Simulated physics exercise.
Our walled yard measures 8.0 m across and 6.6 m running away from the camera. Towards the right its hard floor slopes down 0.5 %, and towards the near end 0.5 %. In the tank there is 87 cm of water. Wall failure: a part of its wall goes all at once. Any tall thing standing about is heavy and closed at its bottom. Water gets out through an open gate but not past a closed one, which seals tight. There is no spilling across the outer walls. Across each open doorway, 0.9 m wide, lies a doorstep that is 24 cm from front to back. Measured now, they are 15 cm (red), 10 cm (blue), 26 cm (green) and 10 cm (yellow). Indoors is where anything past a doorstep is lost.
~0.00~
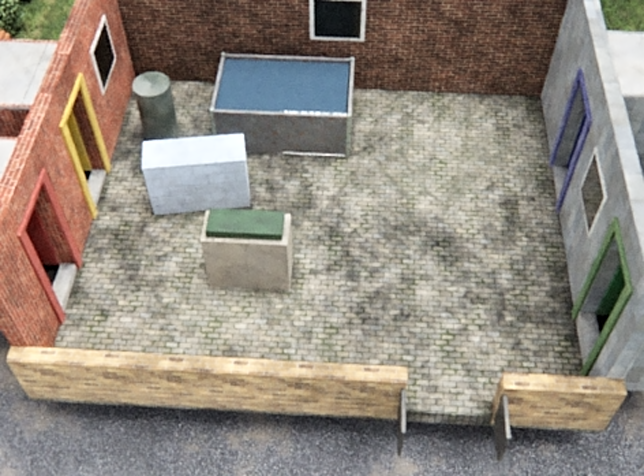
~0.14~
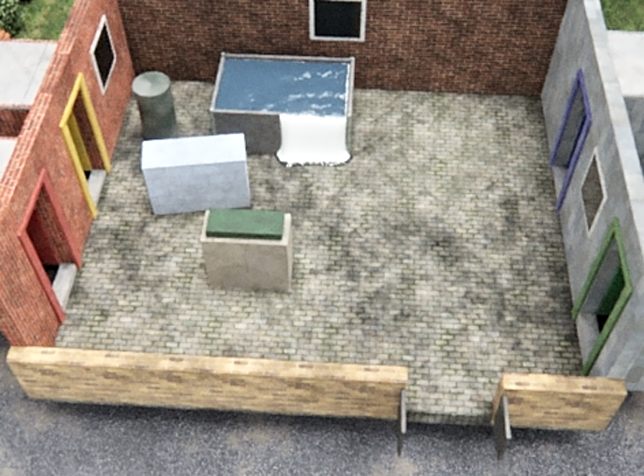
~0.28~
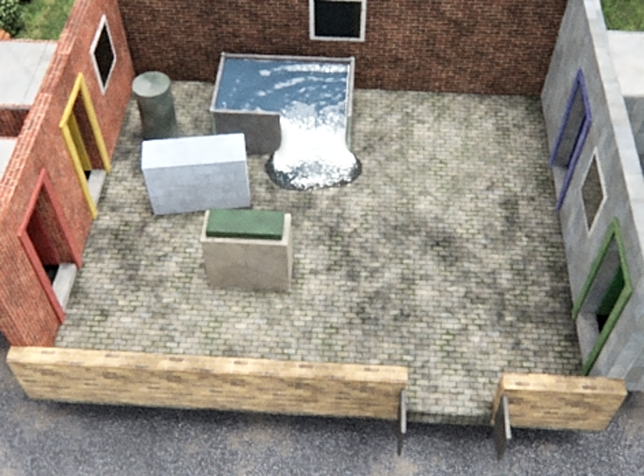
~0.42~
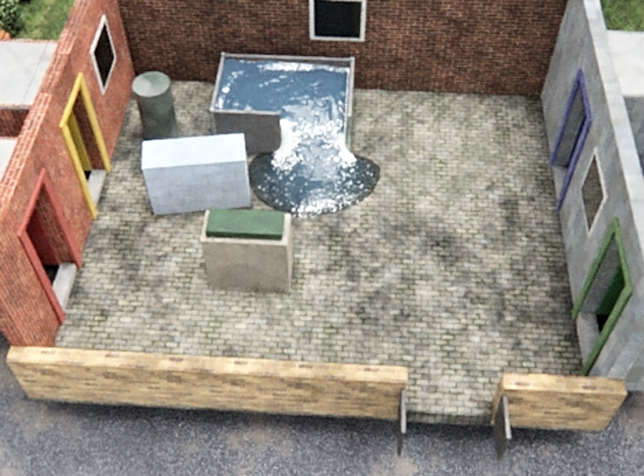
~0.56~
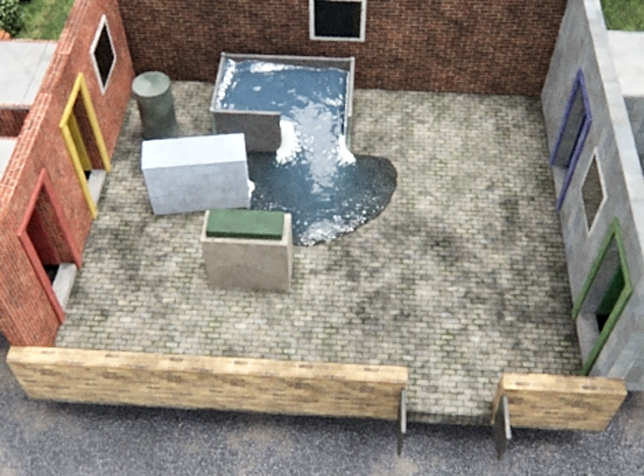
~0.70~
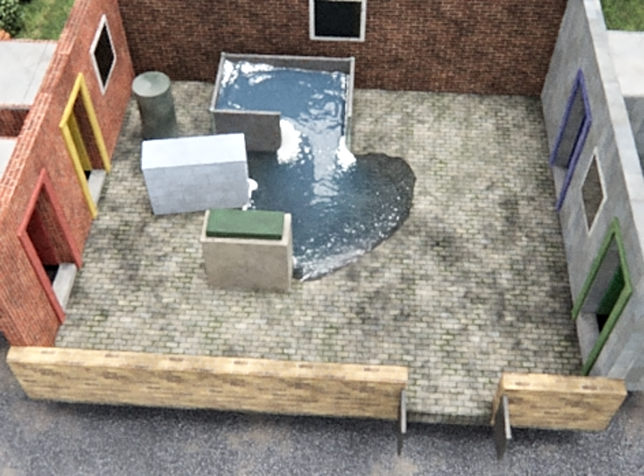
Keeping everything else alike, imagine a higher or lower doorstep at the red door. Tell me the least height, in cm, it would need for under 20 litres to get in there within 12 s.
You would need roughly 5.5 cm.
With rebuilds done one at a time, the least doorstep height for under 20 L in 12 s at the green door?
Green door - some 13.0 centimetres.
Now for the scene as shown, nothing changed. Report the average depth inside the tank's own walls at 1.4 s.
The mean depth is roughly 51 cm.
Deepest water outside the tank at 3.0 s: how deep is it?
Roughly 31 cm.
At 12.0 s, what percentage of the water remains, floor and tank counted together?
Something like 76 per cent of it remains.
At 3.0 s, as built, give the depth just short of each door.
At the red door the depth is 8 cm, at blue 0 cm, at green 12 cm and at yellow 9 cm.
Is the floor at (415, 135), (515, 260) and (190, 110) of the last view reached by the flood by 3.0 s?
So the three spots come out spared, swamped, spared, in that order.
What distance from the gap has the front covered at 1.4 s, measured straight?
Roughly 5.0 metres.
After 1.4 s water covers 30 % of the floor, deepest (42 cm) near (320, 157); it has not reached the red door.
After 3.0 s water covers 55 % of the floor, deepest (31 cm) near (572, 405); 8 cm at the red door, 0 litres in over its 15 cm doorstep.
After 12.0 s water covers 100 % of the floor, deepest (11 cm) near (585, 406); 4 cm at the red door, 0 litres in over its 15 cm doorstep.
At the red door as built, the water arrived by 2.2 s and peaked near 10 cm at 4.0 s.
With a doorstep of 4.5 cm, 36 litres would have come in within the 12 s; with 7 cm, 10 litres. So under 20 litres takes about 5.5 cm.
